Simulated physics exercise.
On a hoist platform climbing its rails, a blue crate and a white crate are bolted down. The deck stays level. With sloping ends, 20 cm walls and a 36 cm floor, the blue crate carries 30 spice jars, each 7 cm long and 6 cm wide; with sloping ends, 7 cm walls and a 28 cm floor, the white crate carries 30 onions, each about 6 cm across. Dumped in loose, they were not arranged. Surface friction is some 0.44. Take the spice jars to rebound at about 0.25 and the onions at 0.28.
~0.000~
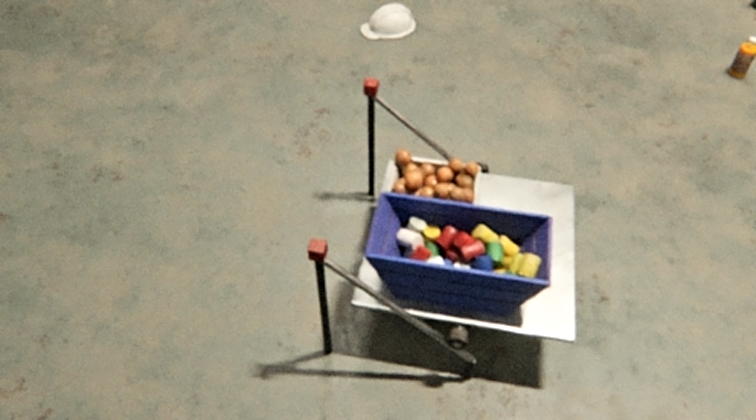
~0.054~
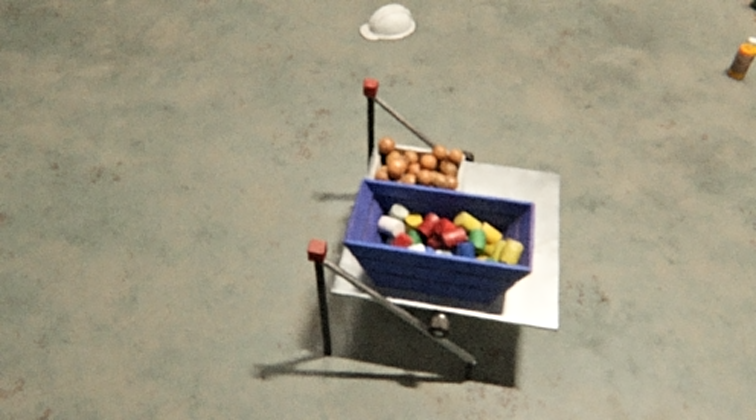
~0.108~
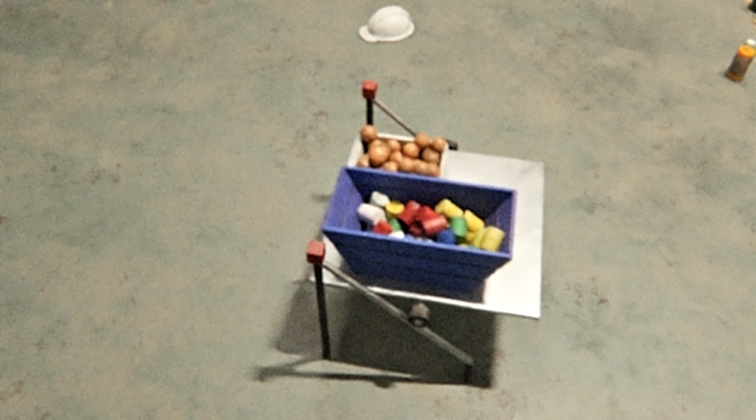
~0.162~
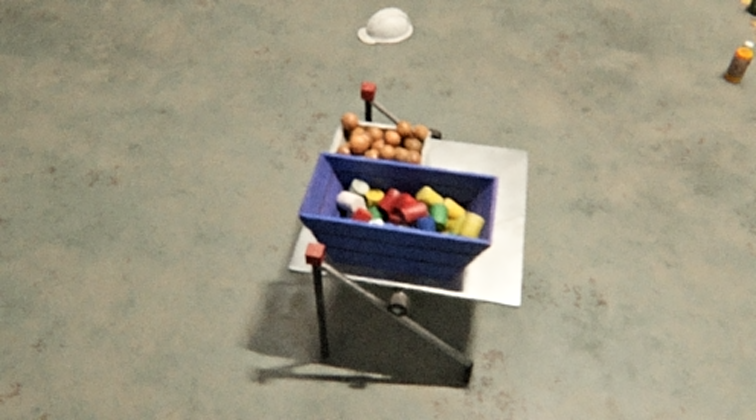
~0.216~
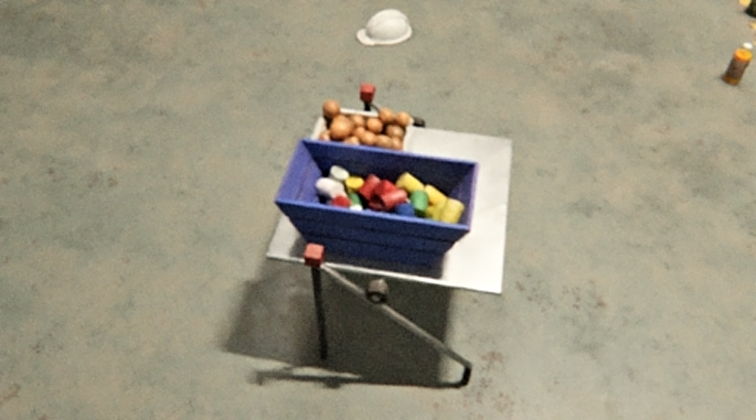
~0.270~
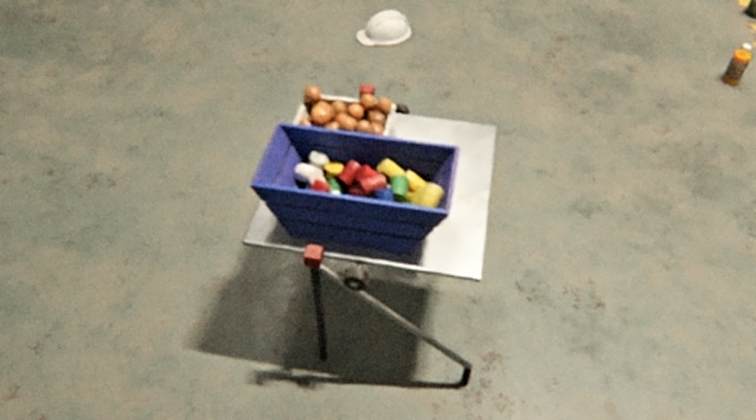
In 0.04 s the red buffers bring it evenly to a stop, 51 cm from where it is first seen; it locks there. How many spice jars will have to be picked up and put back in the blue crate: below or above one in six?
The one-sixth line is not crossed.
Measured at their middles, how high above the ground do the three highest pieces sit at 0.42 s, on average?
About 80 cm.
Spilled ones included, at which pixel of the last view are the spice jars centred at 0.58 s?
Somewhere around pixel (319, 173).
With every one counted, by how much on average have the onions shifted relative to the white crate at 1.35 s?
On average they end up some 22 cm further left.
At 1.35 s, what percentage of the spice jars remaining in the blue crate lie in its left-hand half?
Near 60 per cent.
After 0.30 s, the buffers are touched.
After 0.42 s, the blue crate has all 30 and the white crate is down by 2 of 30.
After 0.58 s, the blue crate has all 30 and the white crate is down by 8 of 30.
After 0.80 s, the blue crate has all 30 and the white crate is down by 10 of 30.
Outcome (at 1.35 s), the blue crate has all 30 and the white crate is down by 10 of 30. Asked share, 0 of 30, 0 per cent.
